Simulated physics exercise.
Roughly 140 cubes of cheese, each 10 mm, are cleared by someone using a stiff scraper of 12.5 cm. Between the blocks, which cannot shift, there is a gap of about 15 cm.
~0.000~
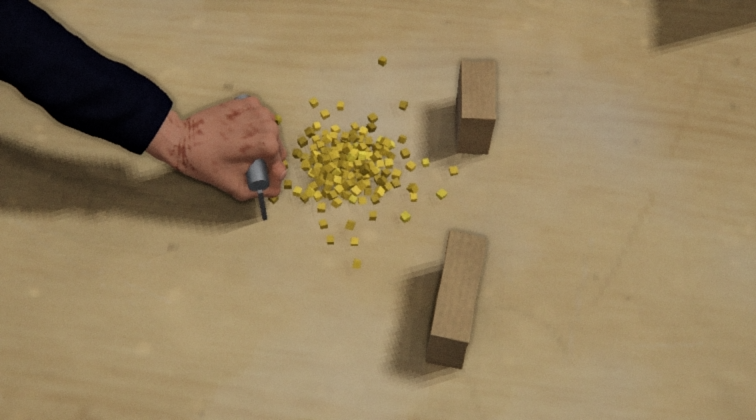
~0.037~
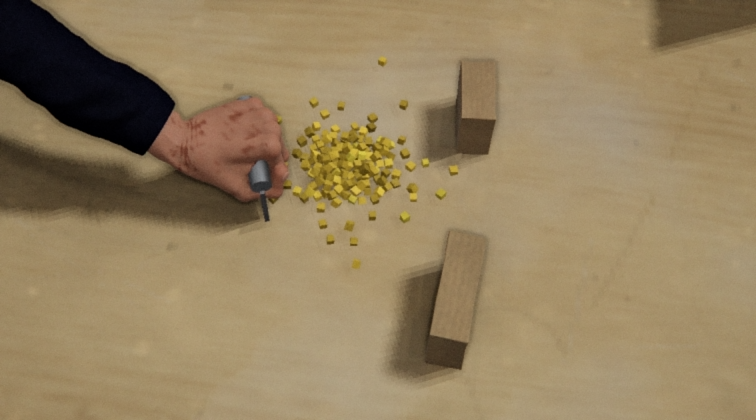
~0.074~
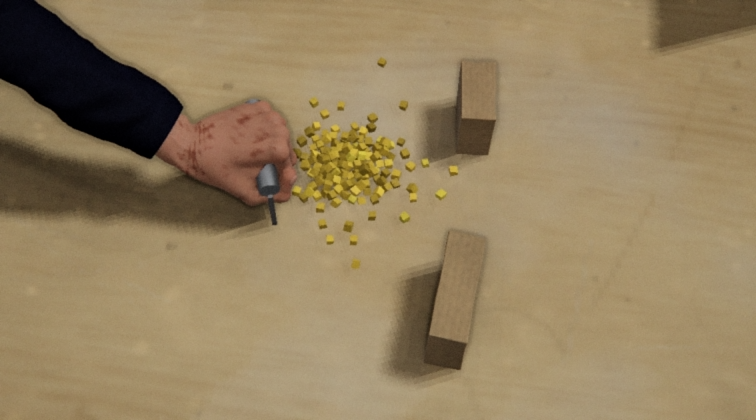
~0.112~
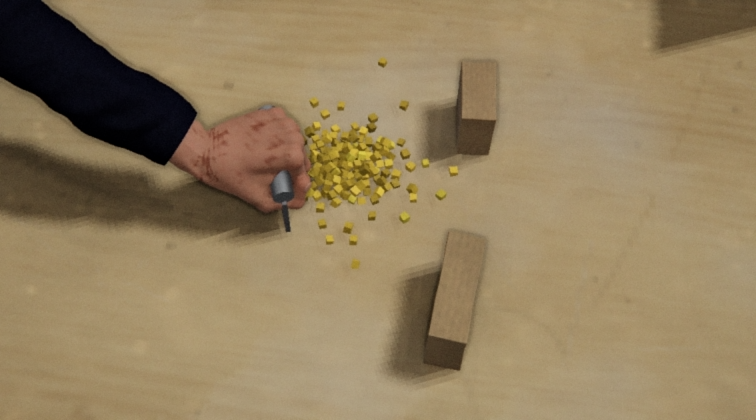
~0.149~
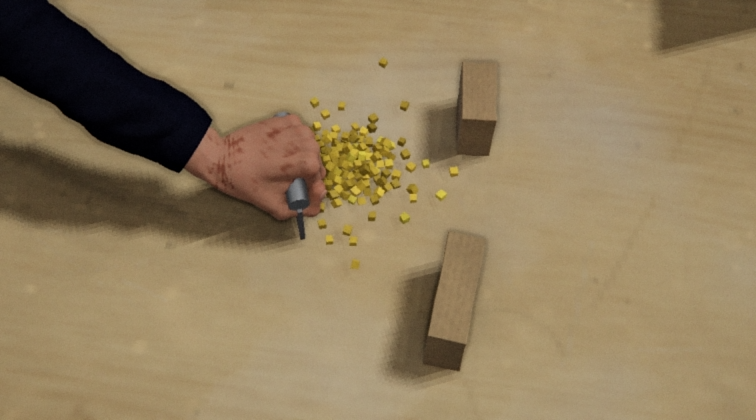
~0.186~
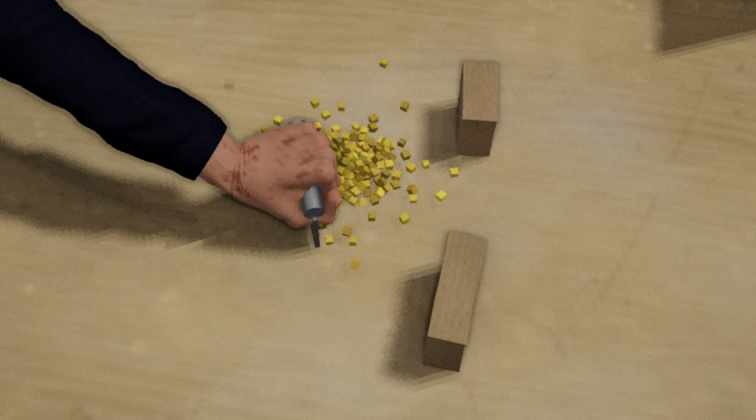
At first, a hand in a dark sleeve holds a scraper at the left edge of a loose pile of small yellow cubes, with two wooden blocks to the right. The hand then slides right and slightly towards the viewer, moving over the pile's left side and shifting some cubes while the blocks stay still.
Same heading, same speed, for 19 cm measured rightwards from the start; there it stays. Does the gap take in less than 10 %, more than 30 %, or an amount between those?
It takes in less than 10 %.
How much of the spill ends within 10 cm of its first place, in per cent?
My estimate is near 80 per cent.
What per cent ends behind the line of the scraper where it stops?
I'd put it close to 40 per cent.
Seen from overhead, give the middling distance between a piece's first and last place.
I'd guess near 4 cm, give or take.
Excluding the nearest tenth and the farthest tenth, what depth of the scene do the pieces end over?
About 12 cm.
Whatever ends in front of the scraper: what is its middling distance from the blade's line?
Distance: Around 2 cm.
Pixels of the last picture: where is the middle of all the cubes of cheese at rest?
About (395, 170).
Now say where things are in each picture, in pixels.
Scraper from (261, 195) to (245, 111); moved 0.0 cm; 0 pieces shifted; middle of the spill at (351, 158); block at (459, 285); block at (478, 89), in the first picture.
Scraper from (263, 196) to (247, 112); moved 0.4 cm; 0 pieces shifted; middle of the spill at (351, 158), in the second picture.
Scraper from (271, 200) to (255, 116); moved 1.5 cm; 3 pieces shifted; middle of the spill at (351, 158), in the third picture.
Scraper from (285, 207) to (269, 122); moved 3.3 cm; 6 pieces shifted; middle of the spill at (351, 158), in the fourth picture.
Scraper from (300, 215) to (283, 129); moved 5.3 cm; 11 pieces shifted; middle of the spill at (351, 158), in the fifth picture.
Scraper from (315, 223) to (298, 136); moved 7.3 cm; 46 pieces shifted; middle of the spill at (353, 157); block at (457, 287); block at (480, 91). Its speed is about 0.54 m/s, heading 21 degrees towards the viewer, in the sixth picture.
After 0.36 s, scraper 17 cm from its start, spill 15 cm wide; held up before the blocks 100 %.
After 0.53 s, scraper 20 cm from its start, spill 15 cm wide; held up before the blocks 100 %.
After 0.68 s, scraper 20 cm from its start, spill 16 cm wide; held up before the blocks 100 %.
In the end, at 1.1 s, in or through the gap 0 %, round the near block 0 %, round the far block 0 %, held up before the blocks 100 %.
